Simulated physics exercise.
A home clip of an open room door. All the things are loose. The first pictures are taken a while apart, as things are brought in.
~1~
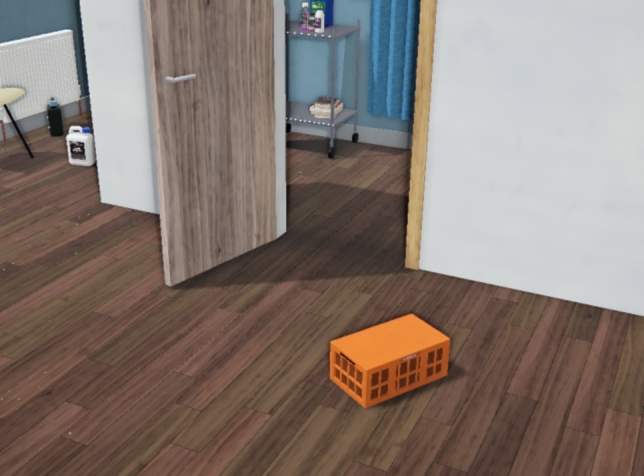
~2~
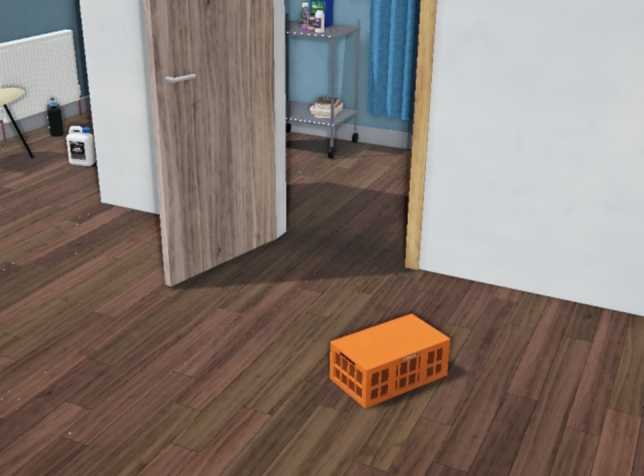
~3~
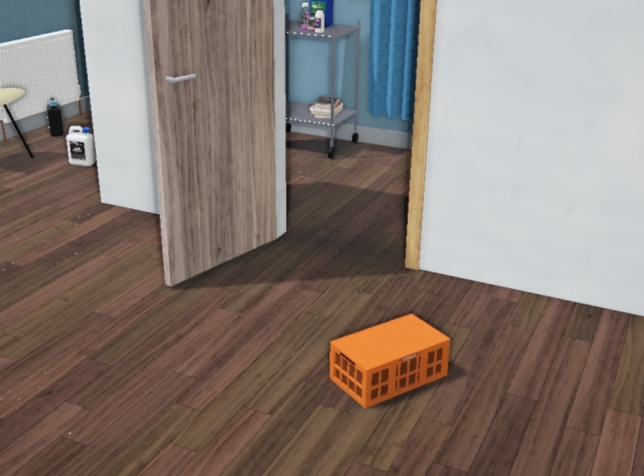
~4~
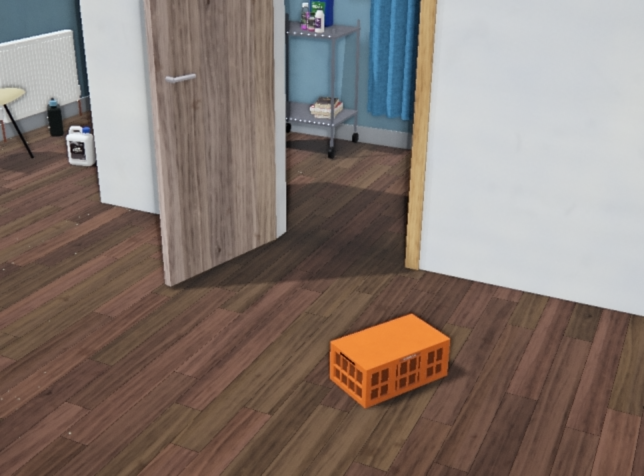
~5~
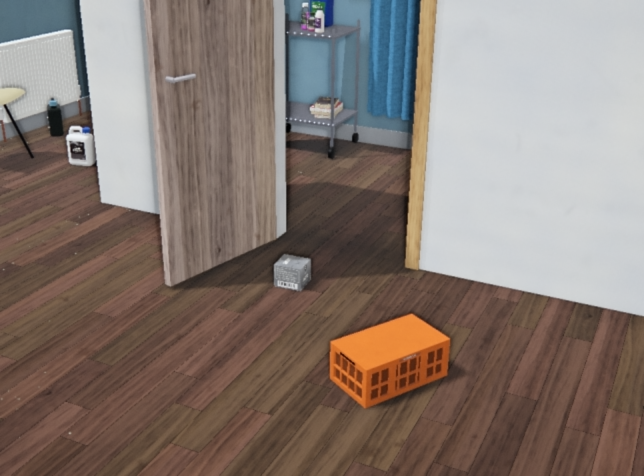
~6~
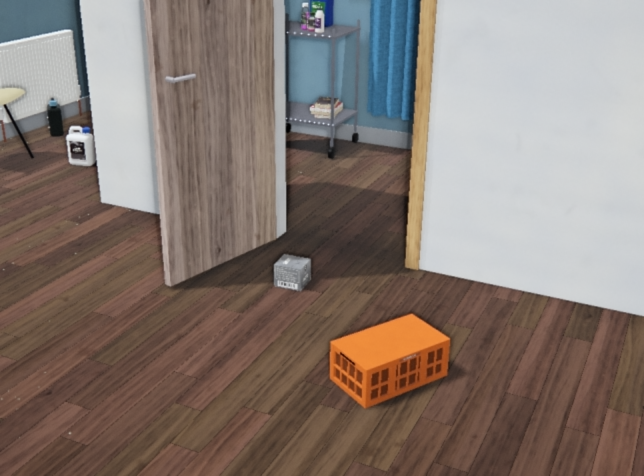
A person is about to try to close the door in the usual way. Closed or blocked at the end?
In the end the door shuts.
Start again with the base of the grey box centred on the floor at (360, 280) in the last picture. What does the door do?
Then it is blocked.
Then, 1.10 s past the last view, open by 60°; grey box displaced a little near (299, 272).
Then, 1.50 s past the last view, open by 35°; grey box displaced well along near (338, 265).
Then, 1.90 s past the last view, open by 9°; grey box displaced well along near (372, 251).
Finally, open by 0°; moved from the start, grey box; orange crate still in place. Final places as the last picture's camera would see them, grey box near (383, 241).
